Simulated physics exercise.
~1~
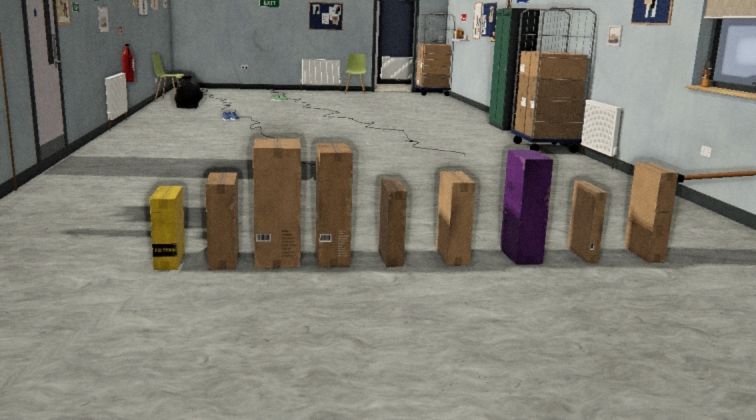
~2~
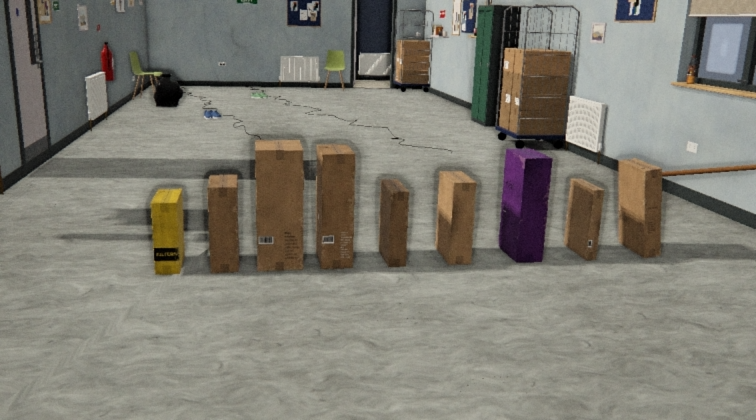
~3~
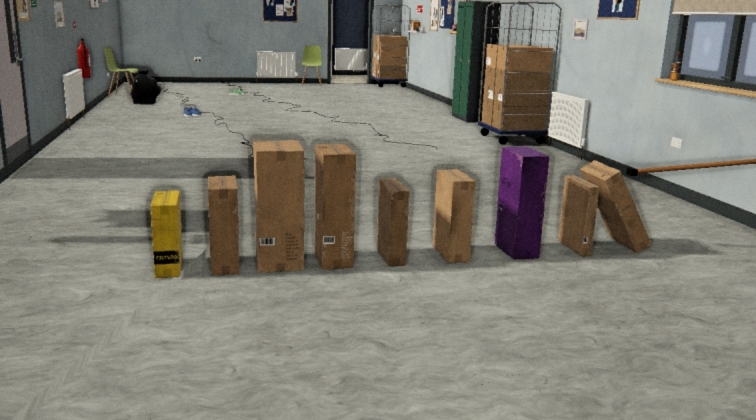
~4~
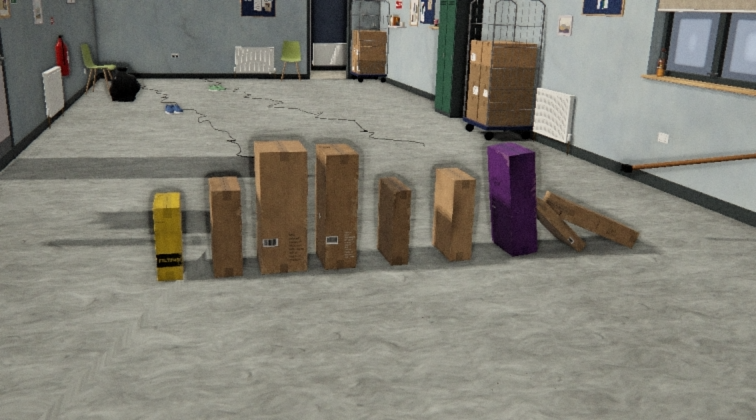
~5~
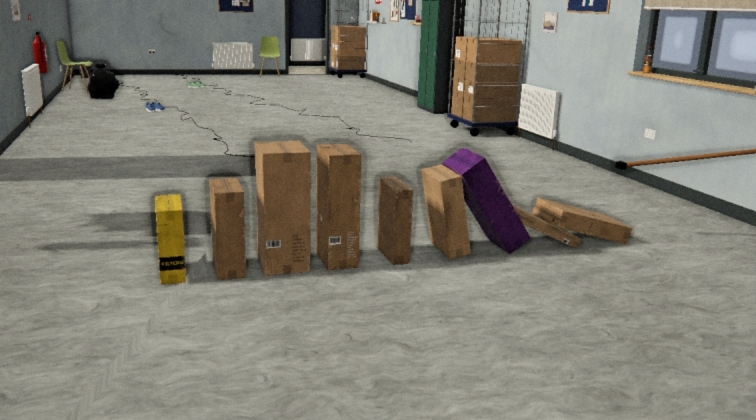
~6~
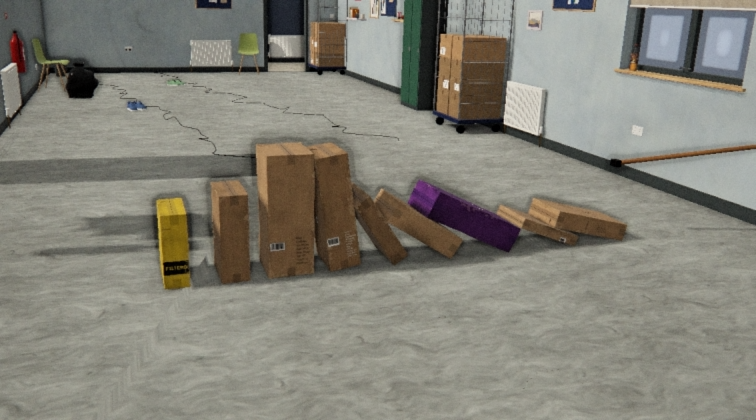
The largest brown carton stood in a row of upright boxes as the one at the right end tipped left, toppling its neighbour, the purple carton and two more brown ones, which ended slumped against each other while four on the left stayed standing.
